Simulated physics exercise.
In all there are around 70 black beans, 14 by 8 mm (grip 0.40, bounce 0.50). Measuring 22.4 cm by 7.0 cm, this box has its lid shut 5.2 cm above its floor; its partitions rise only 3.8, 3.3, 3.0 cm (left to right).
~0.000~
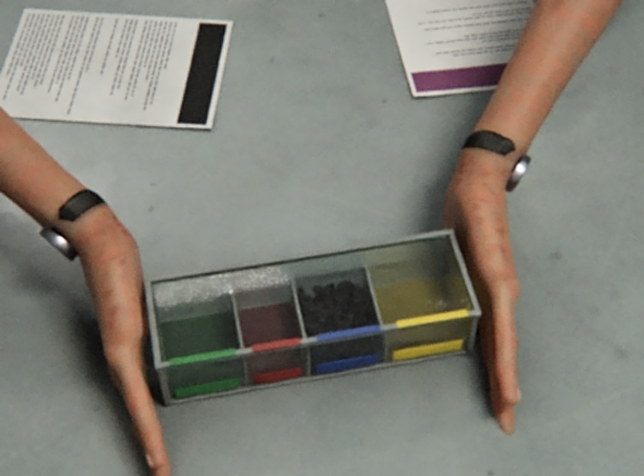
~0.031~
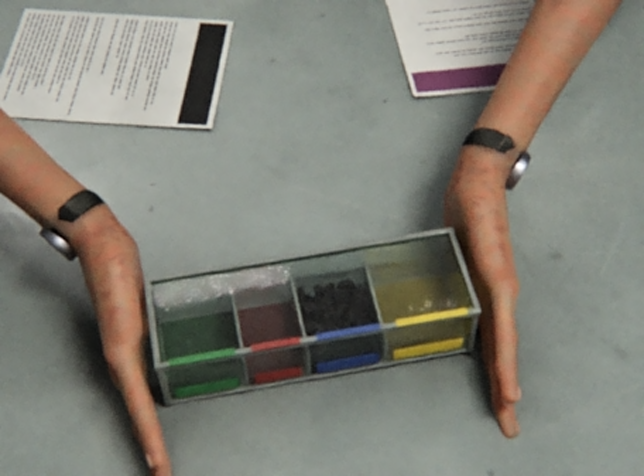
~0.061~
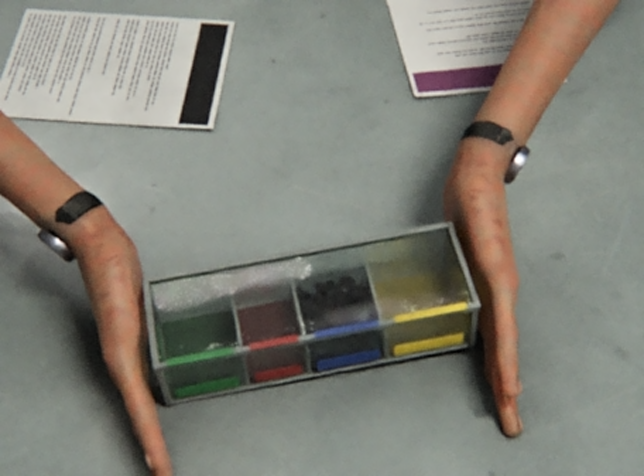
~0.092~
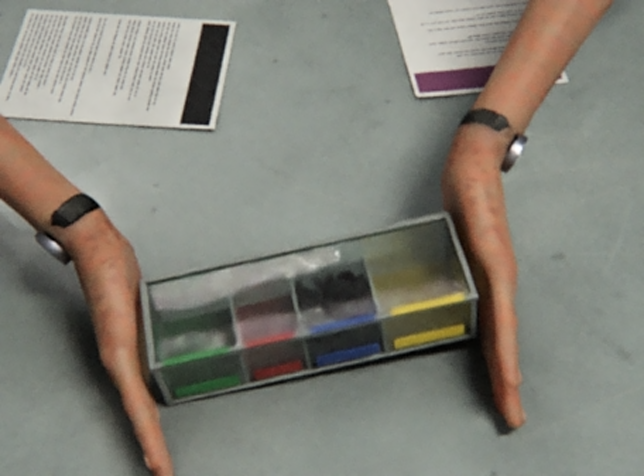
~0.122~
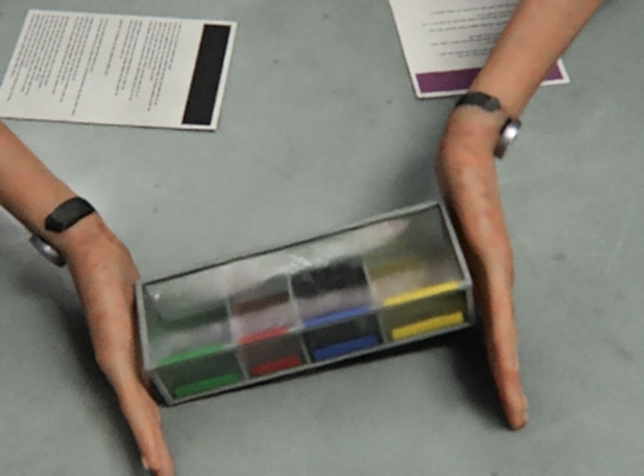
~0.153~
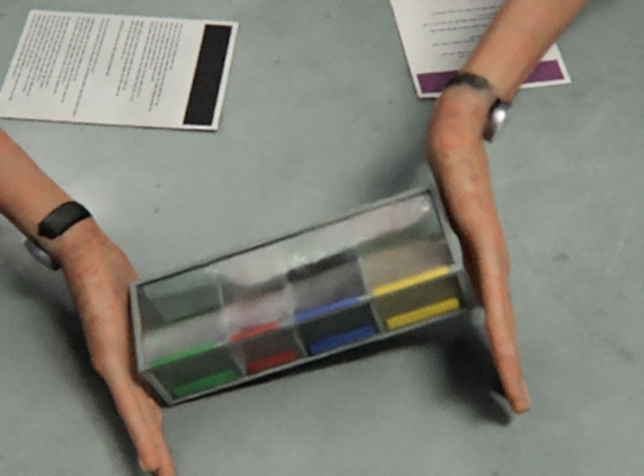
On a grey-green tabletop seen from above at an angle, two printed sheets lie near the top edge, one with a black band and one with a purple band. Two hands with dark wristbands hold a clear box whose four compartments are marked green, red, blue and yellow, with dark pieces in the blue one. The hands tilt the box, its right end rising, while the camera stays still.
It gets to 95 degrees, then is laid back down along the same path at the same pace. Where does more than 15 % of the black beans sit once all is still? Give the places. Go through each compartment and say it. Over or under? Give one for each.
Red compartment over; blue compartment over; green compartment over; yellow compartment under.
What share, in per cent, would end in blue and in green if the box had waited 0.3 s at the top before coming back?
Then, in per cent: Blue 15, green 20.
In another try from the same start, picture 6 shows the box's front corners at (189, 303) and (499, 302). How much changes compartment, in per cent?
Estimate: Around 80 %.
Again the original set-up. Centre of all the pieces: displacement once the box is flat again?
Roughly 6.0 cm.
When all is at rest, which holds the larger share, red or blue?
The larger amount is in the red one.
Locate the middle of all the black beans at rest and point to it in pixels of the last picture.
I'd say roughly (266, 338).
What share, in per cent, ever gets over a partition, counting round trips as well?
The share comes out near 75 per cent.
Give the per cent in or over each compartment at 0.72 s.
It splits as red 30, blue 70, green 0 and yellow 0 percent.
After 0.72 s, tilt 95 degrees; red 30 %, blue 70 %.
After 1.10 s, tilt 41 degrees; red 45 %, blue 25 %, green 30 %.
After 1.56 s, tilt 0 degrees; red 45 %, blue 25 %, green 30 %.
By 2.0 s all is still; red 45 %, blue 25 %, green 30 %, yellow 0 %.
